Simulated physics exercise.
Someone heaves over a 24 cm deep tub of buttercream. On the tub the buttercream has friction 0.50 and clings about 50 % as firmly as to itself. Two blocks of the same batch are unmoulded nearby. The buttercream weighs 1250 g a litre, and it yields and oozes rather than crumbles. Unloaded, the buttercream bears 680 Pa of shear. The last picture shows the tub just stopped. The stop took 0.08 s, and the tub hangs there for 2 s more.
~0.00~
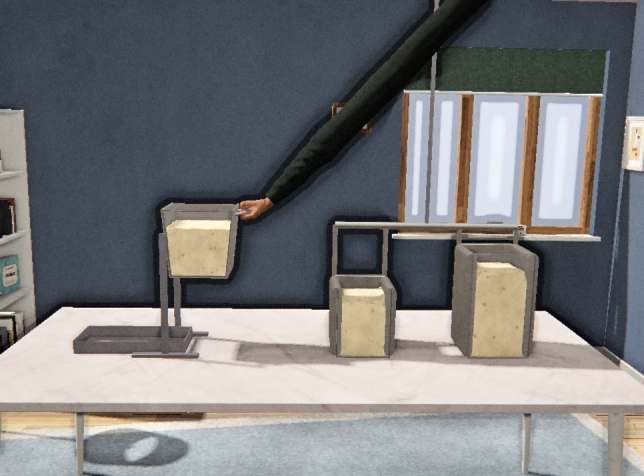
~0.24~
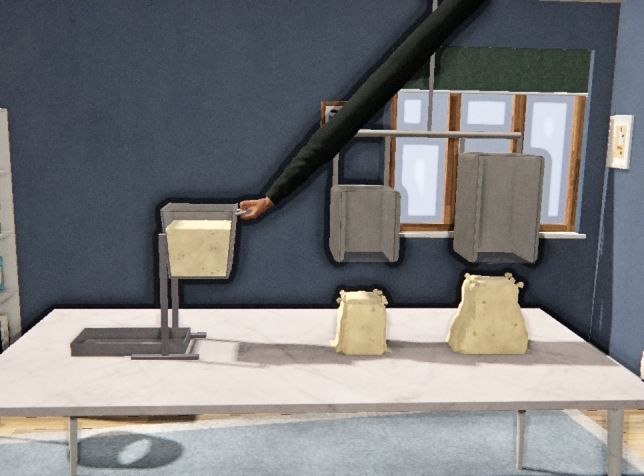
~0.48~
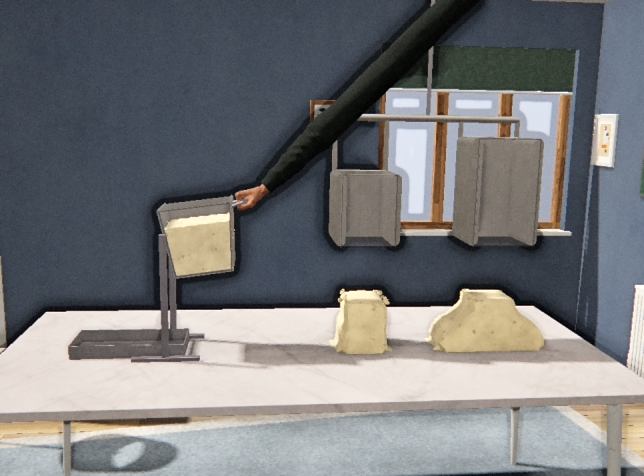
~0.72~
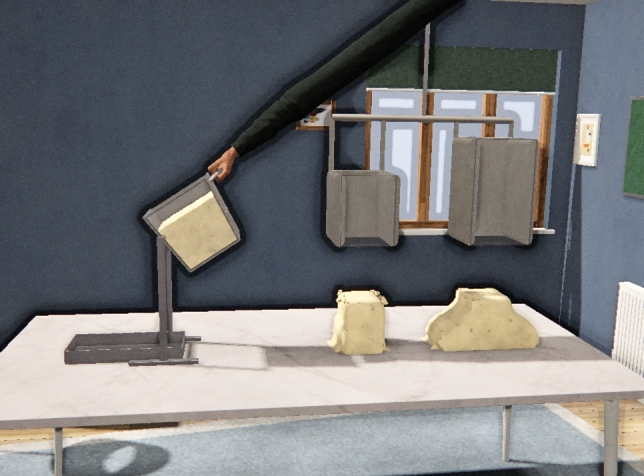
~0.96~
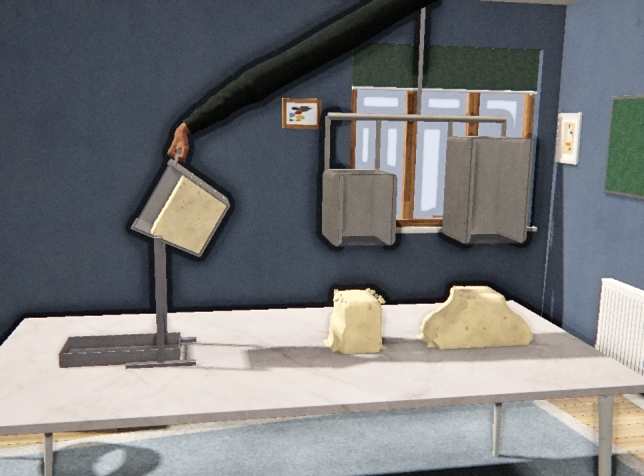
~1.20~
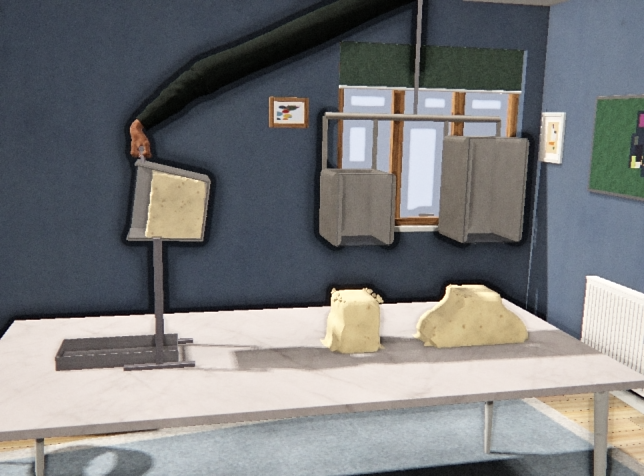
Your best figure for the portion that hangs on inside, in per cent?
The portion that hangs on inside is near 100 %.
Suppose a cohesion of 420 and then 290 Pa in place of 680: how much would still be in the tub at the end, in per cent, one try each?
In turn about 70 %, 55 %.
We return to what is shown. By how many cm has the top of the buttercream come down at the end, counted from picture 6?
Some 2 cm.
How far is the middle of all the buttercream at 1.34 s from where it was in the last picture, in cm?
Roughly 1 cm.
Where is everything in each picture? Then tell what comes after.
The first picture shows handle-side rim at (232, 211), tilt 0 degrees; crest of the buttercream at (221, 228); block heights 21 cm, 33 cm (left to right).
The second picture shows handle-side rim at (232, 211), tilt 0 degrees; crest of the buttercream at (221, 228); block heights 20 cm, 27 cm (left to right).
The third picture shows handle-side rim at (229, 202), tilt 7 degrees; crest of the buttercream at (225, 221); block heights 20 cm, 20 cm (left to right).
The fourth picture shows handle-side rim at (205, 179), tilt 33 degrees; crest of the buttercream at (213, 197); block heights 20 cm, 20 cm (left to right).
The fifth picture shows handle-side rim at (168, 165), tilt 60 degrees; crest of the buttercream at (183, 179); block heights 20 cm, 20 cm (left to right).
The sixth picture shows handle-side rim at (136, 166), tilt 82 degrees; crest of the buttercream at (156, 174); block heights 20 cm, 20 cm (left to right).
After 1.34 s, the tub is at 82 degrees and holds 100 %.
After 1.51 s, the tub is at 82 degrees and holds 100 %.
After 1.68 s, the tub is at 82 degrees and holds 100 %.
After 1.85 s, the tub is at 82 degrees and holds 100 %.
After 3.20 s, the tub is at 82 degrees and holds 100 %.
